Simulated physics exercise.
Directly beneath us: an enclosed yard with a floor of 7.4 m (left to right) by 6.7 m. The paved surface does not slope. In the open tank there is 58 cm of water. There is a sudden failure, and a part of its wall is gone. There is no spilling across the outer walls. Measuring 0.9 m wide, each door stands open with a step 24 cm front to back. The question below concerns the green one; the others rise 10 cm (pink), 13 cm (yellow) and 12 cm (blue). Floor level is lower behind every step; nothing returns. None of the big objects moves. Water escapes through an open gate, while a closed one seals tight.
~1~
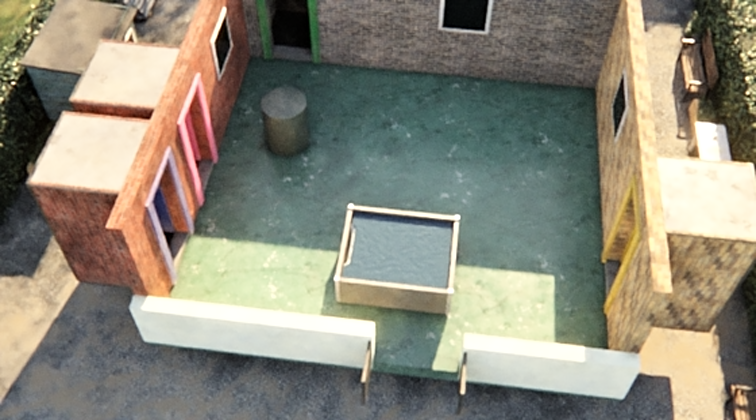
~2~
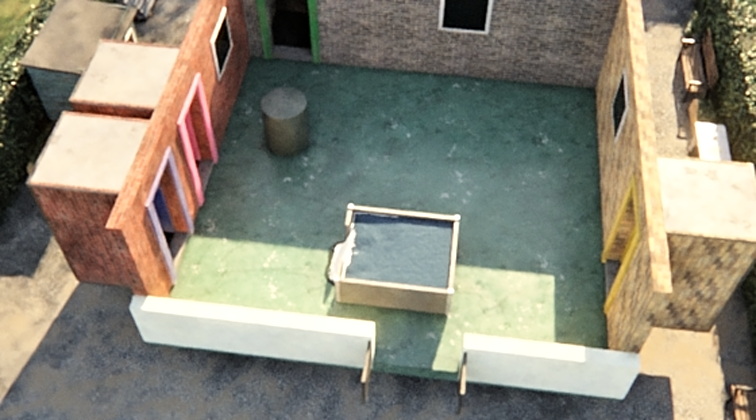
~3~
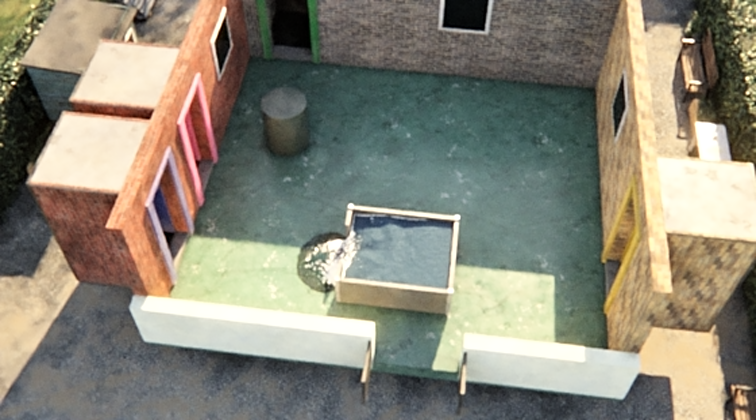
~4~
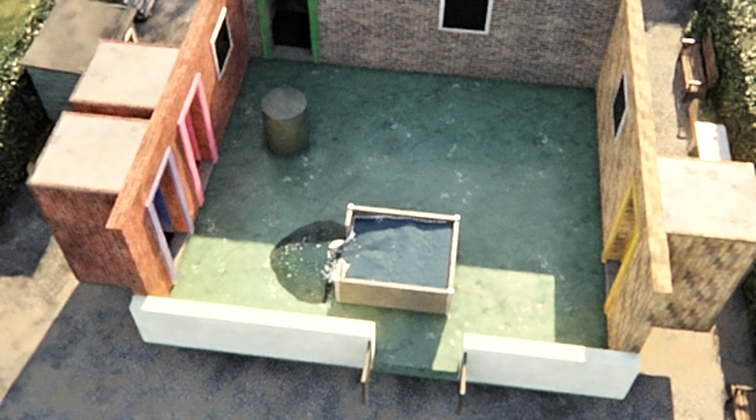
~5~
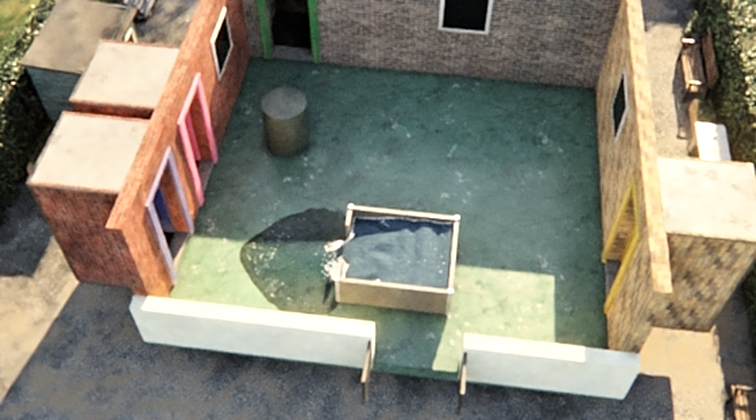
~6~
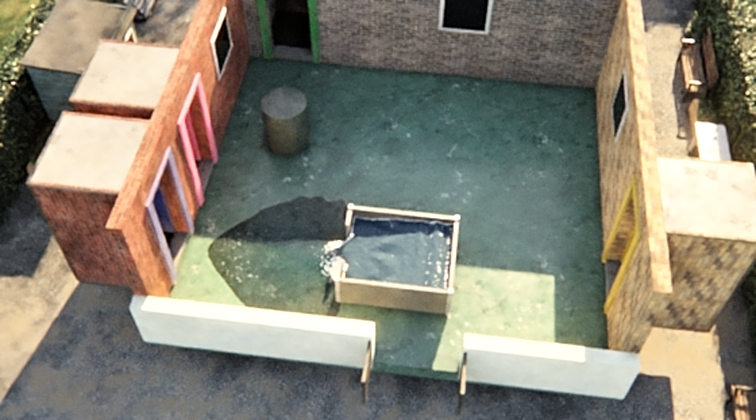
Water pours through a gap in the open tank's left side and spreads leftward across the green yard floor.
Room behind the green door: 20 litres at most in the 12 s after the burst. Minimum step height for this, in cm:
7 cm, roughly.
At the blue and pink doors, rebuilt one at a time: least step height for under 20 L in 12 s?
You'd want about 15 centimetres at blue and about 9.5 centimetres at pink.
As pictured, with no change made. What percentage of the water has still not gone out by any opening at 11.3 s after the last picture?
What remains is some 92 per cent of the water.
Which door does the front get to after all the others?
Door: Yellow.
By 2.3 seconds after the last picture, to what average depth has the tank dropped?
It averages close to 27 centimetres.
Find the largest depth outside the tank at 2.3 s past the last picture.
Roughly 18 cm.
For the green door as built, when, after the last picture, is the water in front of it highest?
Roughly at 5.5 s.
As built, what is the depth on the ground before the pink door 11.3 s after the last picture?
Roughly 5.0 cm deep.
Then, 0.7 s after the last picture water covers 20 % of the floor, deepest (28 cm) near (337, 261); it has not reached the green door.
Then, 2.3 s after the last picture water covers 25 % of the floor, deepest (18 cm) near (210, 239); it has not reached the green door.
Then, 11.3 s after the last picture water covers 85 % of the floor, deepest (6 cm) near (249, 62); 6 cm at the green door, 0 litres in over its 16 cm step.
At the green door as built, the water peaked near 11 cm, 5.7 s after the last picture.
Run again over the same 12 s with other heights there, 31 litres in over 6.5 cm, 5 litres over 9 cm. The limit of 20 litres is kept from about 7 cm up.
